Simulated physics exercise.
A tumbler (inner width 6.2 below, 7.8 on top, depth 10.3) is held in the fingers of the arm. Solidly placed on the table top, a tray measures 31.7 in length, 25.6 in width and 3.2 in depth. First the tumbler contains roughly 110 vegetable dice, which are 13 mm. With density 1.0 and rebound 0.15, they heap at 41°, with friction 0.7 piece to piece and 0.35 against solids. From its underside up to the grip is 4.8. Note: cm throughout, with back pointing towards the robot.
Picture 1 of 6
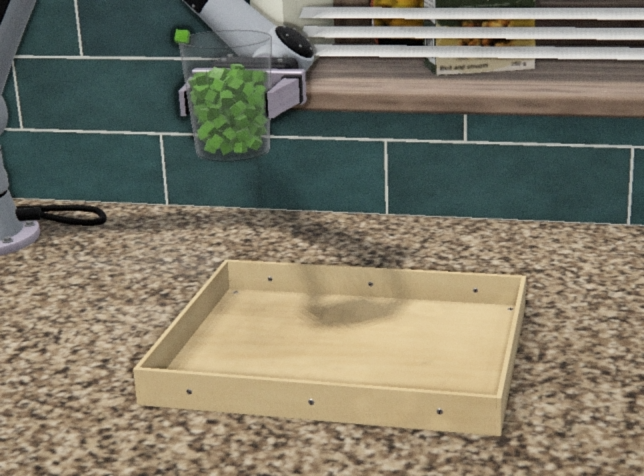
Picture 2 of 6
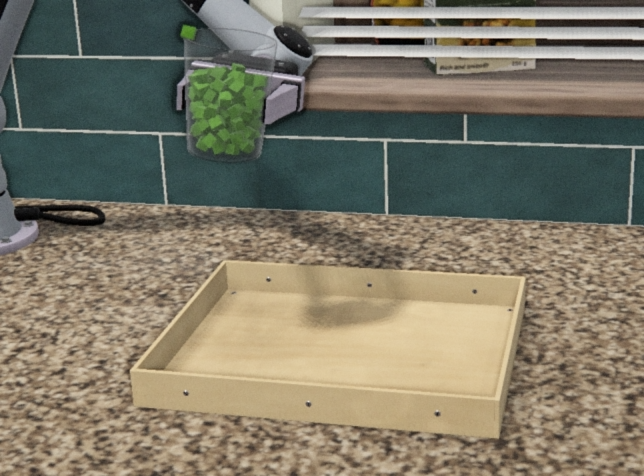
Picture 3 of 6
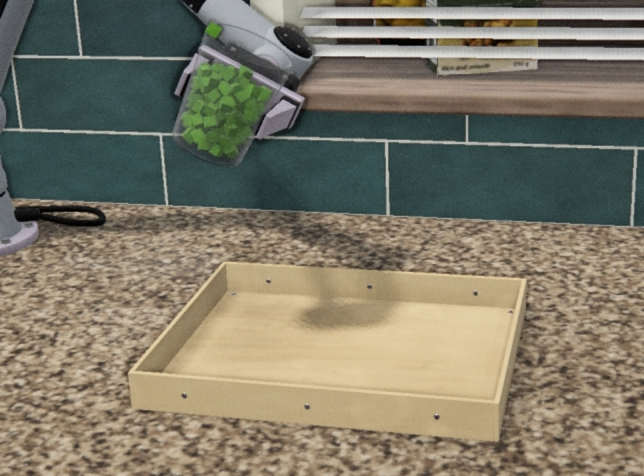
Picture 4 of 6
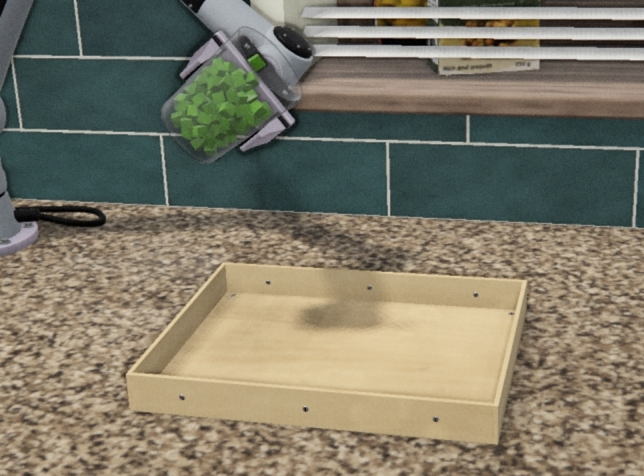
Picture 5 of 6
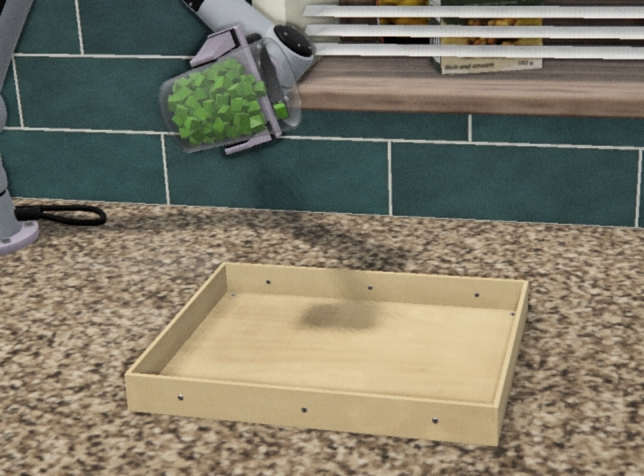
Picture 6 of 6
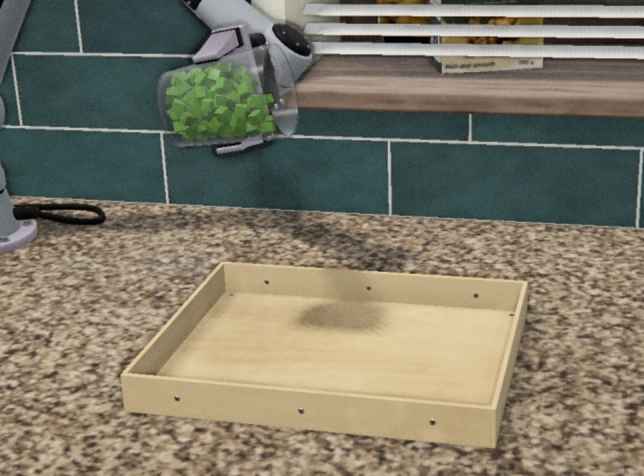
A robot arm steadily tilts a clear tumbler of green cubes onto its side.
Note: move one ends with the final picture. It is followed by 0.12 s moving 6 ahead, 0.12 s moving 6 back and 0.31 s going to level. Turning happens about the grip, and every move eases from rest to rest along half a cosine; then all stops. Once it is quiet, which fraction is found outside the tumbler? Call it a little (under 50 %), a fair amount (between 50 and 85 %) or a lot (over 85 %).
A fair amount.
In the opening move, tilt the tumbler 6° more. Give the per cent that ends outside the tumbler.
Close to 90 in a hundred, I'd say.
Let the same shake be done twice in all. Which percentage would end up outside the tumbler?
Then roughly 85 percent.
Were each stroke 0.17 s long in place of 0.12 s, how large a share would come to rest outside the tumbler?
Roughly 30 in a hundred.
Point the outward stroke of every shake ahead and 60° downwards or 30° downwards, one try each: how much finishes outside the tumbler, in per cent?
You'd get some 5 per cent with the first setting and some 25 per cent with the second.
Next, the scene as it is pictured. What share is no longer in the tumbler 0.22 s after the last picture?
Share gone: Around 40 %.
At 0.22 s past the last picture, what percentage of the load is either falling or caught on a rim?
41 %.
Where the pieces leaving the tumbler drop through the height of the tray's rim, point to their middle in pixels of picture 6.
Centre: Roughly (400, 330).
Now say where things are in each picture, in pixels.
In the first picture, tumbler middle at (229, 98), level; upper third of the load around (227, 83), from x 180 to 260, top at y 35; 111 in the tumbler.
In the second picture, tumbler middle at (227, 98), tilted 8° forward; upper third of the load around (225, 84), from x 190 to 260, top at y 35.
In the third picture, tumbler middle at (228, 99), tilted 27° forward; upper third of the load around (223, 87), from x 190 to 265, top at y 30.
In the fourth picture, tumbler middle at (227, 100), tilted 52° forward; upper third of the load around (222, 87), from x 180 to 265, top at y 65.
In the fifth picture, tumbler middle at (228, 101), tilted 71° forward; upper third of the load around (222, 86), from x 175 to 280, top at y 65.
In the sixth picture, tumbler middle at (225, 100), tilted 79° forward; upper third of the load around (214, 86), from x 170 to 270, top at y 70; 111 in the tumbler.
Then, 0.22 s later, tilted 79° forward, highest piece 27 above the table; 66 in the tumbler, 45 in flight or on a rim.
Then, 0.44 s later, tilted 22° forward, highest piece 29 above the table; 73 in the tray, 30 in the tumbler, 2 on the table or floor, 6 in flight or on a rim.
Then, 0.75 s later, level, highest piece 25 above the table; 78 in the tray, 30 in the tumbler, 3 on the table or floor.
Then, 1.80 s later, level, highest piece 25 above the table; 78 in the tray, 30 in the tumbler, 3 on the table or floor.
At rest, 78 in the tray, 30 in the tumbler, 3 on the table or floor. That is 73 % outside the tumbler.
